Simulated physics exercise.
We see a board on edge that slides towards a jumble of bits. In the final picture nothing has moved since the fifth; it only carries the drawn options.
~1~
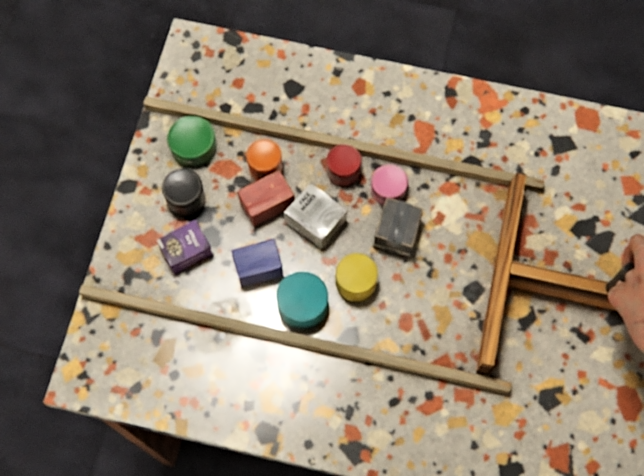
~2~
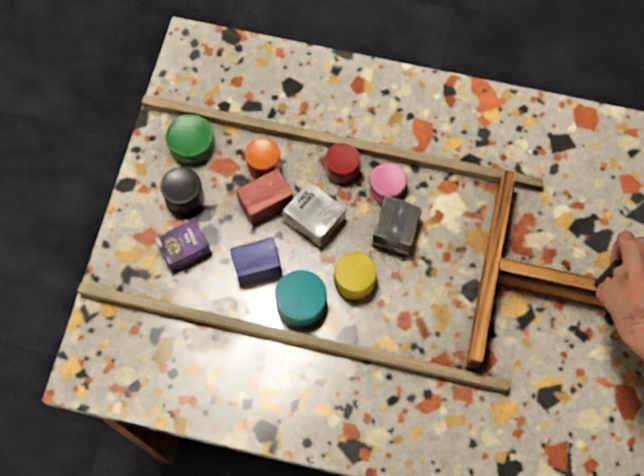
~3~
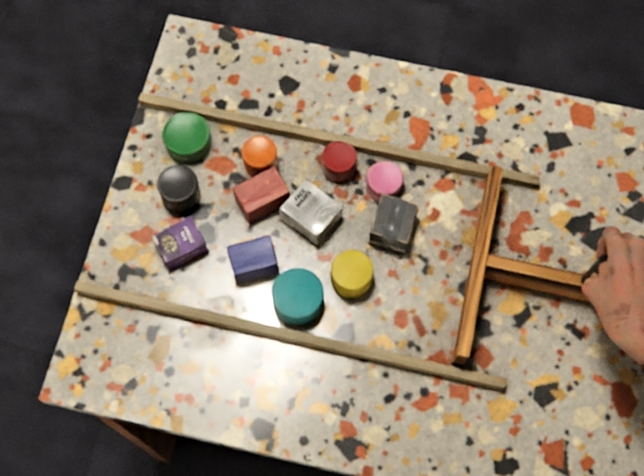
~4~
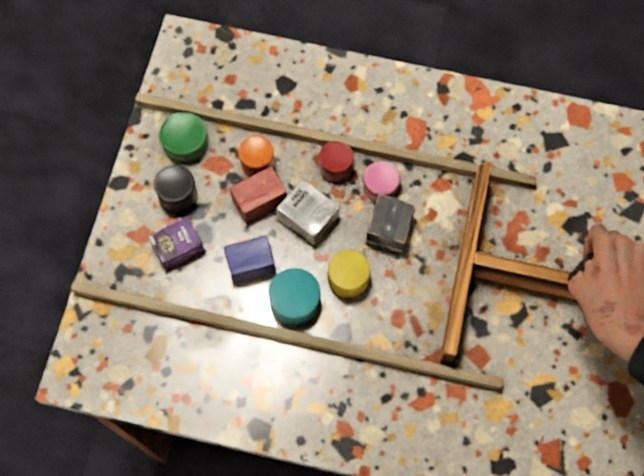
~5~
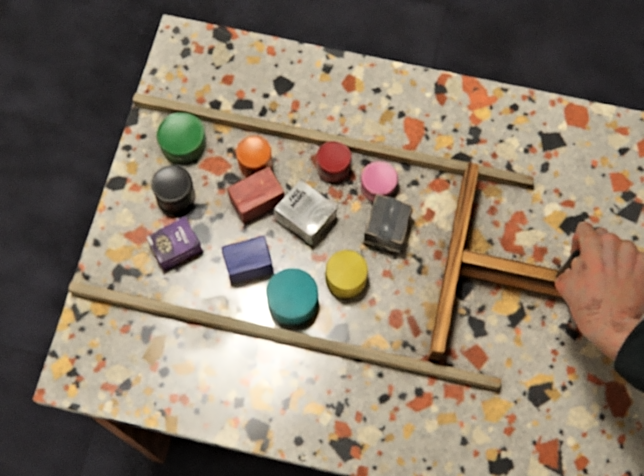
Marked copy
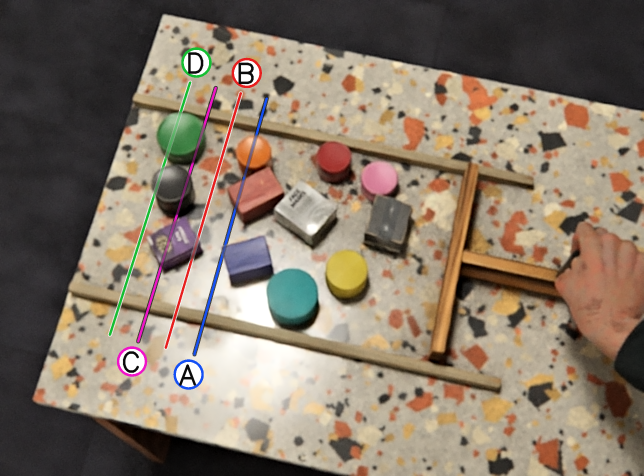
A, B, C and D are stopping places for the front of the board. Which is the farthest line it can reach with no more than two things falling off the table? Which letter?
At B, and not beyond.
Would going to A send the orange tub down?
By then, no.
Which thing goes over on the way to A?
The black tub.
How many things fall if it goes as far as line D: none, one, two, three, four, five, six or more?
In all, six or more.
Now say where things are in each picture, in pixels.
In the first picture, red block (267, 199); white box (316, 216); grey box (398, 228).
In the second picture, board (494, 262); pink jar (388, 184).
In the third picture, board (481, 258); yellow tin (352, 274).
In the fourth picture, board (468, 256); orange tub (257, 158).
In the fifth picture, board (457, 254); green jar (182, 139); turquoise tin (292, 297); red jar (334, 163).
On the copy, A at (232, 220); B at (205, 214); C at (179, 208); D at (152, 202).
On B. First, board (364, 234); red jar (324, 159); orange tub (250, 154).
Then, board (273, 214); black tub (136, 182); green jar (173, 137).
Finally, board (206, 199); black tub over the edge; red block over the edge; two fallen.
By contrast, A is within the limit but short; C drops four; D drops seven.
